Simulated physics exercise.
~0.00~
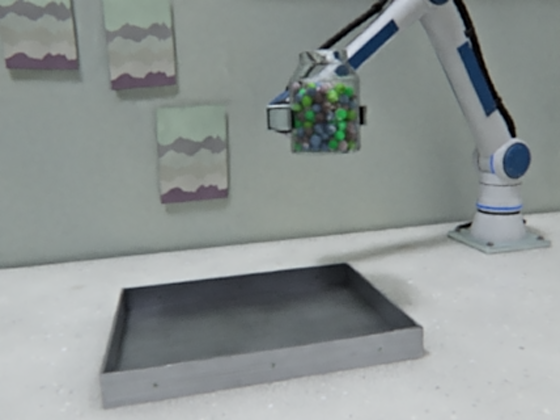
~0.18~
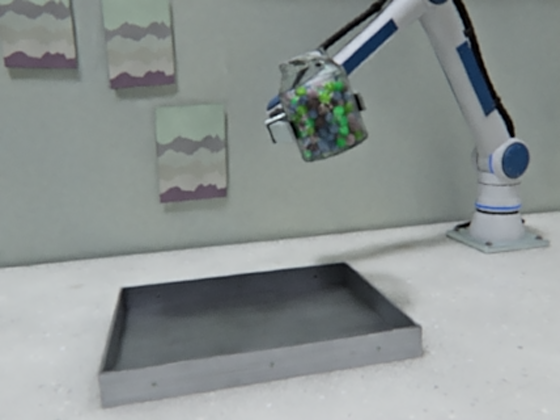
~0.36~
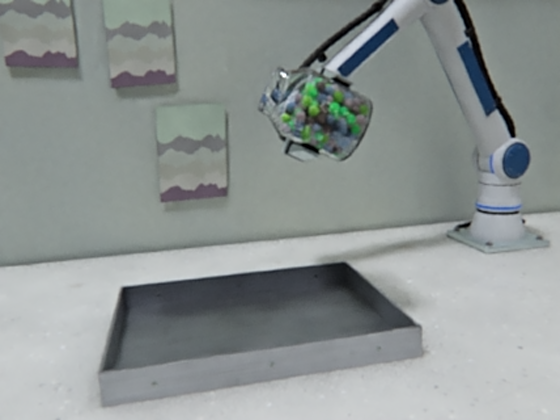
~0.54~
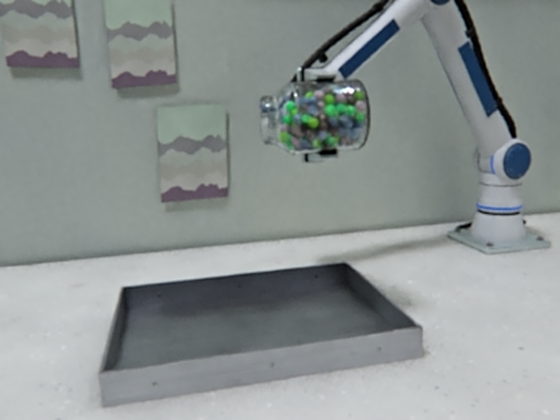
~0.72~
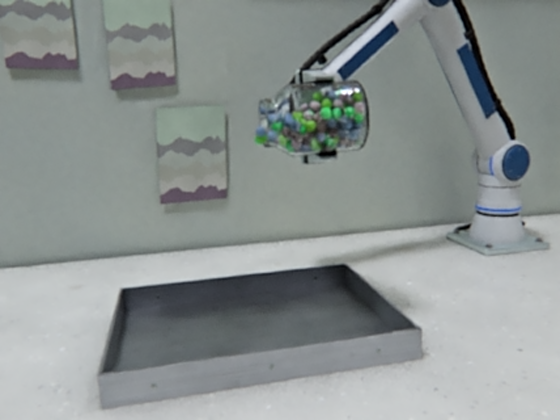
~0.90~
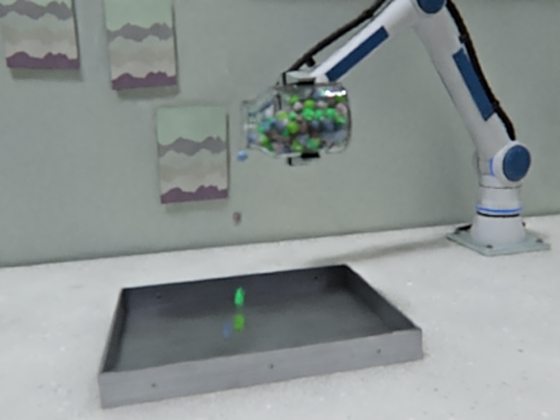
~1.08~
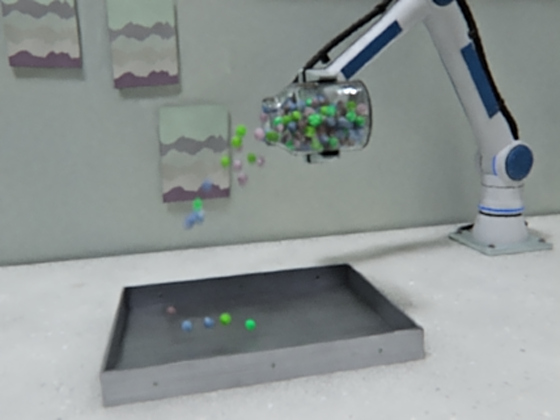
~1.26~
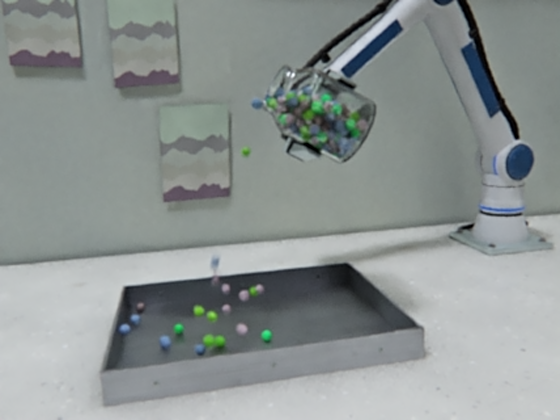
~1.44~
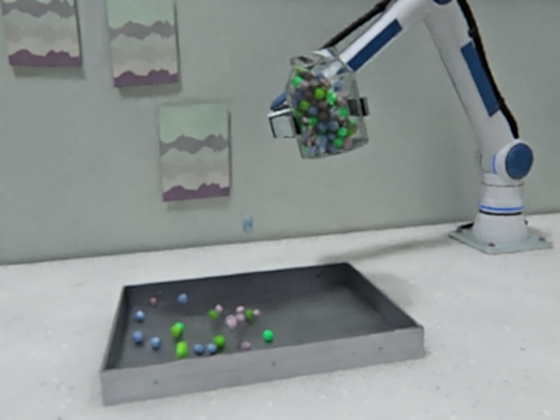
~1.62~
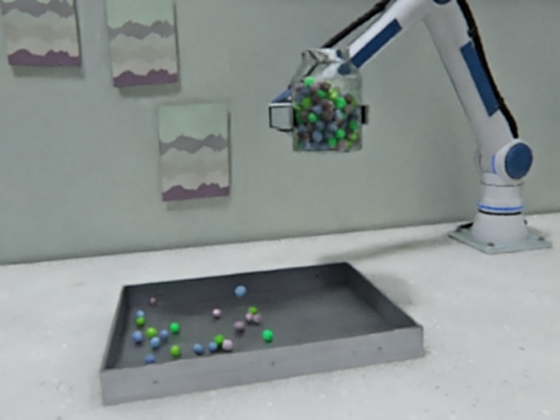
Robot arm tipping a jar of colourful round sweets sideways, spilling some into a grey tray, then standing it upright, still mostly full.
